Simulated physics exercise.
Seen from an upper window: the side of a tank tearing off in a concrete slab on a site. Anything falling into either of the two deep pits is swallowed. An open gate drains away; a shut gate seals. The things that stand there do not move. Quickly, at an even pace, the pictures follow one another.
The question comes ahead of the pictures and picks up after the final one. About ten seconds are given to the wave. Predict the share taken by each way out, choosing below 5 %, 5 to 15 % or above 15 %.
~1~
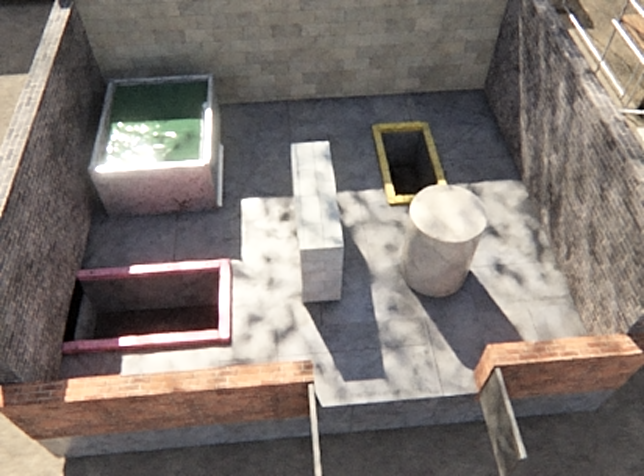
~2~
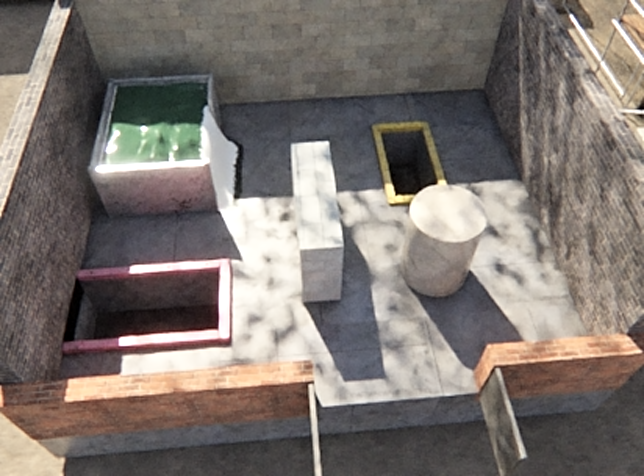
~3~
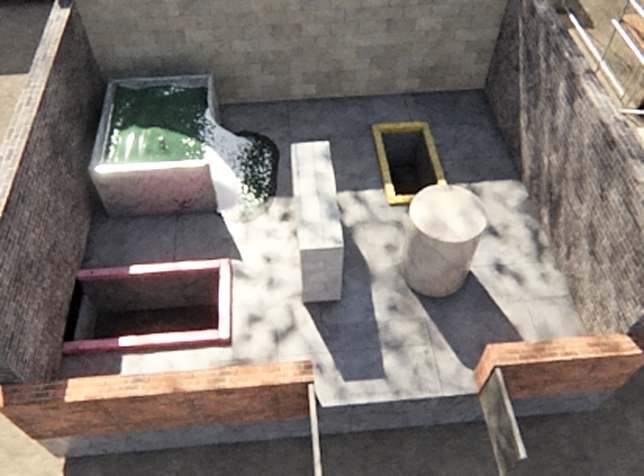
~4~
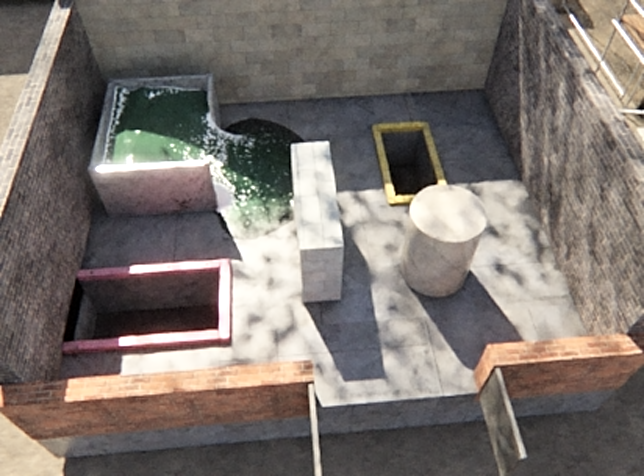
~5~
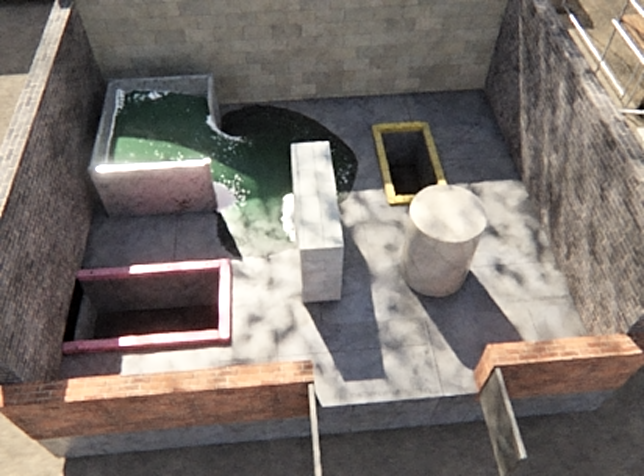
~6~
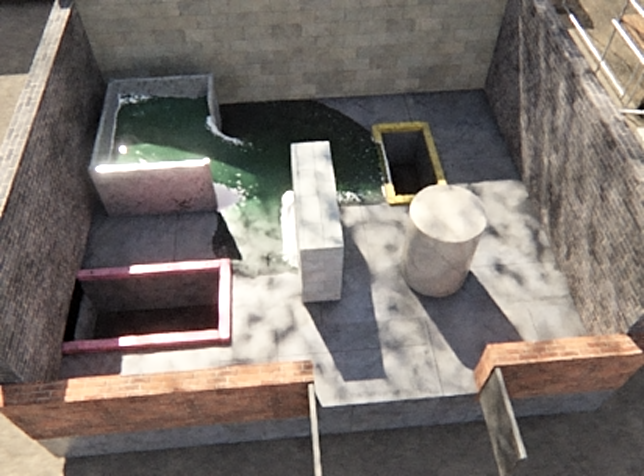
Predicted: The gate takes 5 to 15 %; the pink pit takes below 5 %; the yellow pit takes above 15 %.
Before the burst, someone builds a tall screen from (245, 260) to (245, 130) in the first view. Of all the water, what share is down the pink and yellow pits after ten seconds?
Pink 20 %, yellow 2 %.
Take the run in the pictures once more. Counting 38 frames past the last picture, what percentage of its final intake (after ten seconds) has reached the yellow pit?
Working it through, I arrive at 100 %.
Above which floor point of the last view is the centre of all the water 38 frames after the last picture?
I'd place it roughly at (325, 220).
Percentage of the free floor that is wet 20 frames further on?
The answer is around 65 per cent.
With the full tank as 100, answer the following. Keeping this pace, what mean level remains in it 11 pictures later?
It works out to roughly 32 percent.
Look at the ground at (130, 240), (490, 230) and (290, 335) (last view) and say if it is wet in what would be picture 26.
Spared, soaked, soaked.
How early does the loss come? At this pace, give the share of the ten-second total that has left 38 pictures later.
Roughly 85 %.
A moment on, water covers 40 % of the floor; the gate 0 %, the pink pit 0 %, the yellow pit 11 %.
Next, water covers 45 % of the floor; the gate 0 %, the pink pit 0 %, the yellow pit 23 %.
Then, water covers 65 % of the floor; the gate 1 %, the pink pit 0 %, the yellow pit 32 %.
Later, water covers 80 % of the floor; the gate 3 %, the pink pit 1 %, the yellow pit 37 %.
In the end, water covers 90 % of the floor; the gate 9 %, the pink pit 1 %, the yellow pit 38 %.
